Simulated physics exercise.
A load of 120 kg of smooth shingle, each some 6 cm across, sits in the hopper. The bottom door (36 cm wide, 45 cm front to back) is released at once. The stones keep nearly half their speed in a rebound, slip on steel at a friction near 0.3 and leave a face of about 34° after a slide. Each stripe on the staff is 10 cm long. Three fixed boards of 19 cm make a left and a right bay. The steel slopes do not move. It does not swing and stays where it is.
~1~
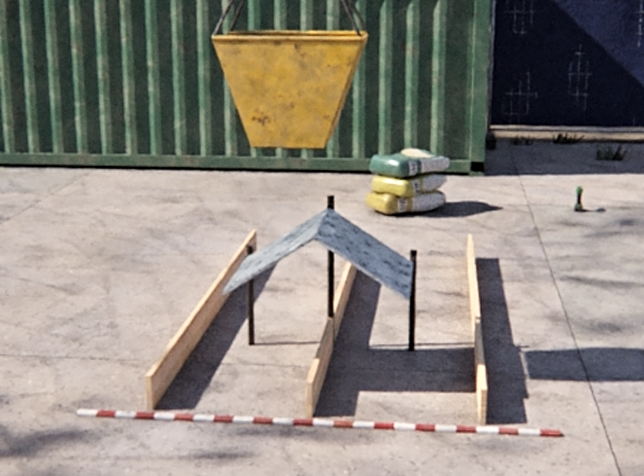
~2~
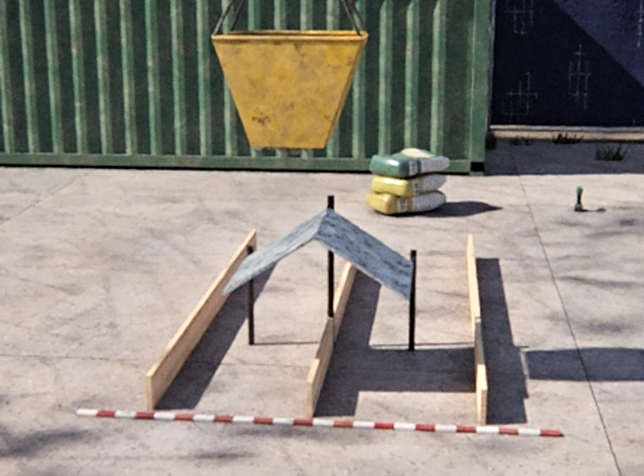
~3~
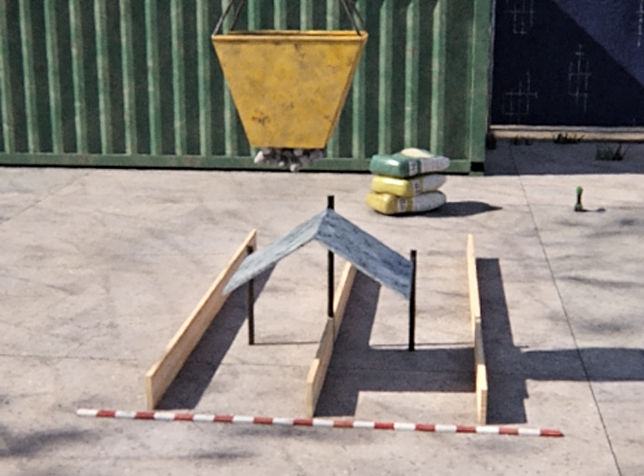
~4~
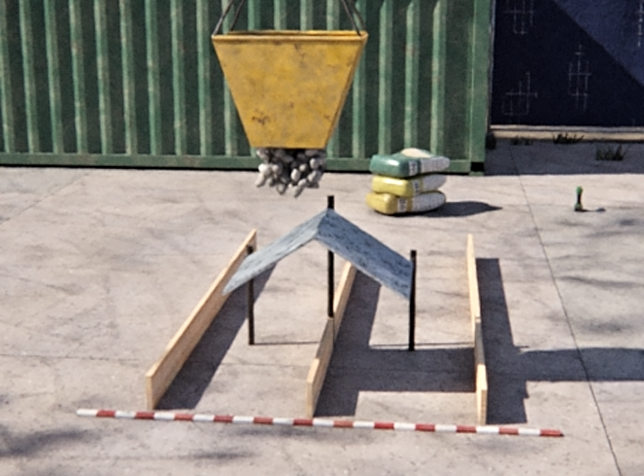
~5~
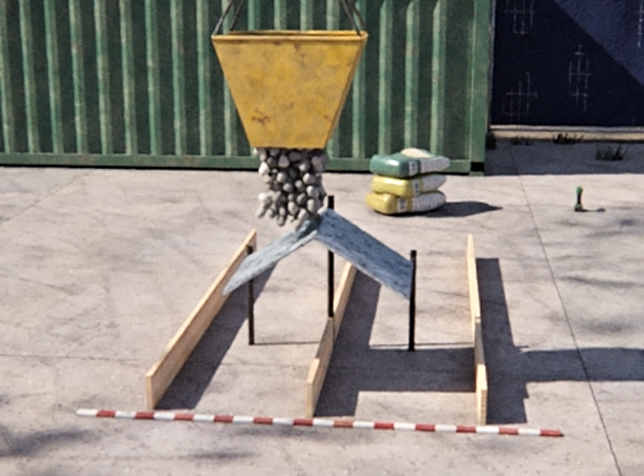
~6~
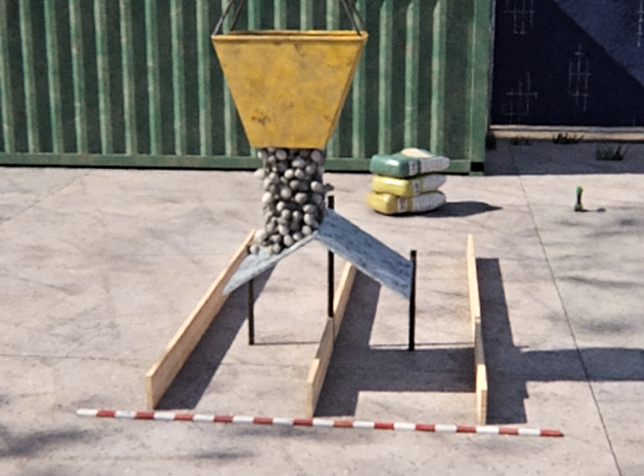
Smooth grey stones dropped from the bottom of a hanging yellow hopper, first a few, then a thick stream that reached the peaked metal sheet below and spread down onto its left slope.
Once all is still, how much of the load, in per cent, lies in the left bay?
About 42 per cent.
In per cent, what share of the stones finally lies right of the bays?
About 5 per cent.
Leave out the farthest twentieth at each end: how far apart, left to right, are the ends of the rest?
About 260 cm.
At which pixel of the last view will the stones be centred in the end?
Their middle is at about (185, 364).
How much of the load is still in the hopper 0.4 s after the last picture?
Roughly 0 per cent is still inside.
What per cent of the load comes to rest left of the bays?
Near 50 in a hundred.
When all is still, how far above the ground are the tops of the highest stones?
Some 12 cm high.
Then, 0.4 s after the last picture, 0 % in the hopper, 35 % on the steel, 14 % falling or lying left of the bays, 49 % falling or lying in the left bay, 2 % falling or lying in the right bay; the stones farthest right are at (430, 287).
Then, 0.8 s after the last picture, 0 % in the hopper, 1 % on the steel, 46 % falling or lying left of the bays, 45 % falling or lying in the left bay, 5 % falling or lying in the right bay, 3 % falling or lying right of the bays; the stones farthest right are at (554, 376).
Then, 1.4 s after the last picture, 0 % in the hopper, 50 % falling or lying left of the bays, 42 % falling or lying in the left bay, 4 % falling or lying in the right bay, 3 % falling or lying right of the bays.
Then, 2.3 s after the last picture, 0 % in the hopper, 50 % falling or lying left of the bays, 42 % falling or lying in the left bay, 4 % falling or lying in the right bay, 3 % falling or lying right of the bays.
Then, 4.2 s after the last picture, 0 % in the hopper, 50 % left of the bays, 42 % in the left bay, 4 % in the right bay, 3 % right of the bays.
